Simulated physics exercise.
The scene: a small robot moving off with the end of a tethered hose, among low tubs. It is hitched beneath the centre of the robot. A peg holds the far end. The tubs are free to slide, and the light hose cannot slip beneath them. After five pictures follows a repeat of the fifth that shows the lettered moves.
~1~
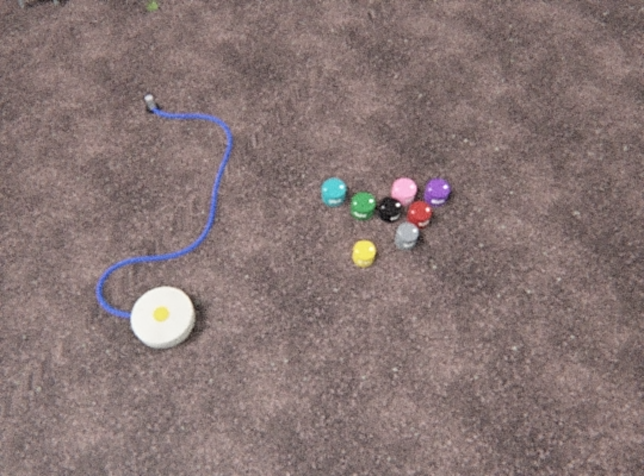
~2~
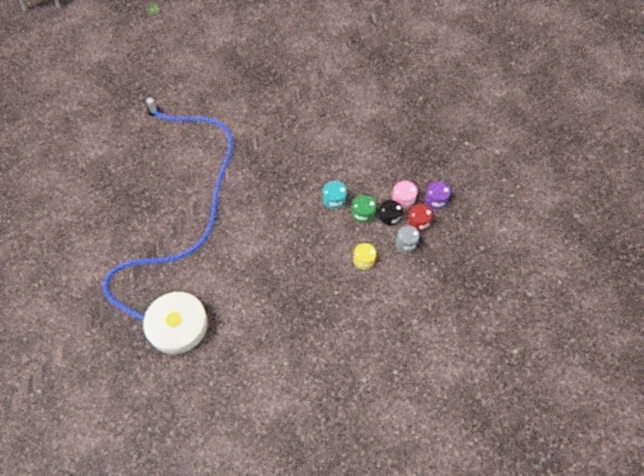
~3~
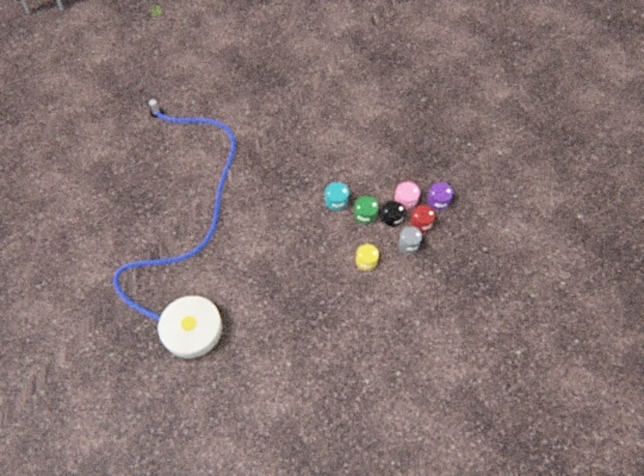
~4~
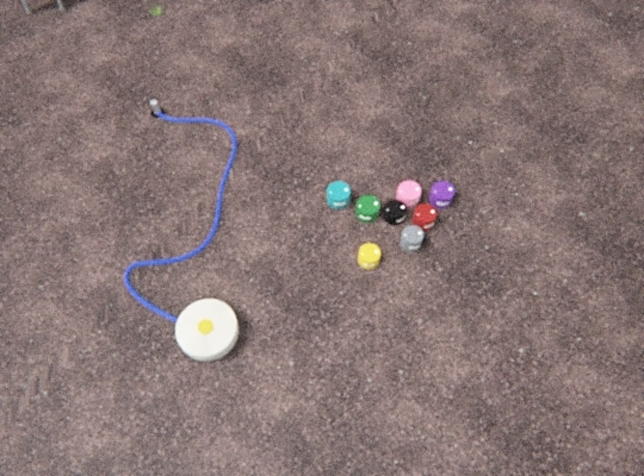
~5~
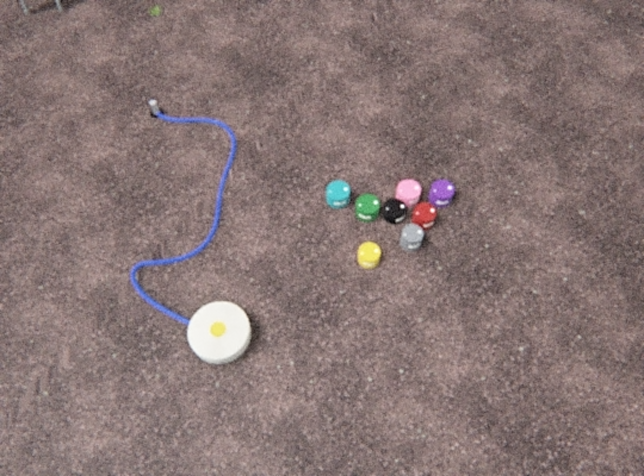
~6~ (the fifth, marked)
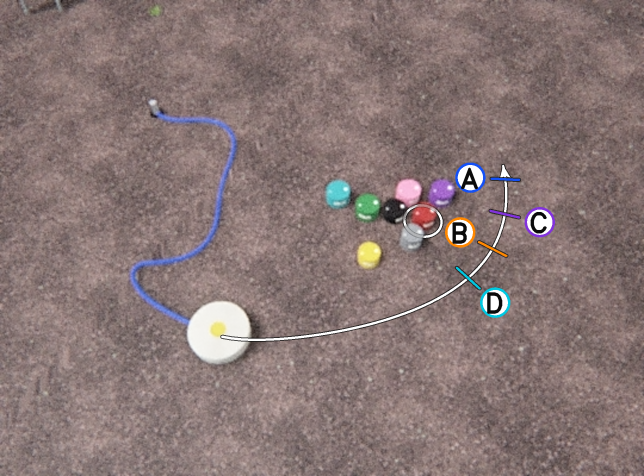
We see a round white robot with a yellow centre slide slowly right and slightly downward across brown ground, drawing one end of a curved blue hose along, while the far end stays at a peg and eight colourful tubs sit still.
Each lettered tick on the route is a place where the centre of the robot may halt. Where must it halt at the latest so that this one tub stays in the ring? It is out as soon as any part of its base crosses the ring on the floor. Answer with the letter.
No farther than C.
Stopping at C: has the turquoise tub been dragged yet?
By then, no.
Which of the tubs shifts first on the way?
The yellow one.
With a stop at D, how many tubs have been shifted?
By then, none.
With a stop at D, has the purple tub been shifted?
No.
On the marked copy, A at (505, 179); B at (493, 249); C at (505, 214); D at (468, 278); the ring at (423, 221); the route from (222, 337) via (429, 303) to (503, 166).
With C. Early on, robot (349, 325); red tub (424, 217).
Further on, robot (462, 280); red tub (424, 217).
At the end, robot (507, 209); red tub (424, 217); grey tub (411, 233); yellow tub (380, 227); the red tub is still in its ring.
As for the rest, A drags the ringed tub to (426, 203); B is safe but short; D is safe but short.
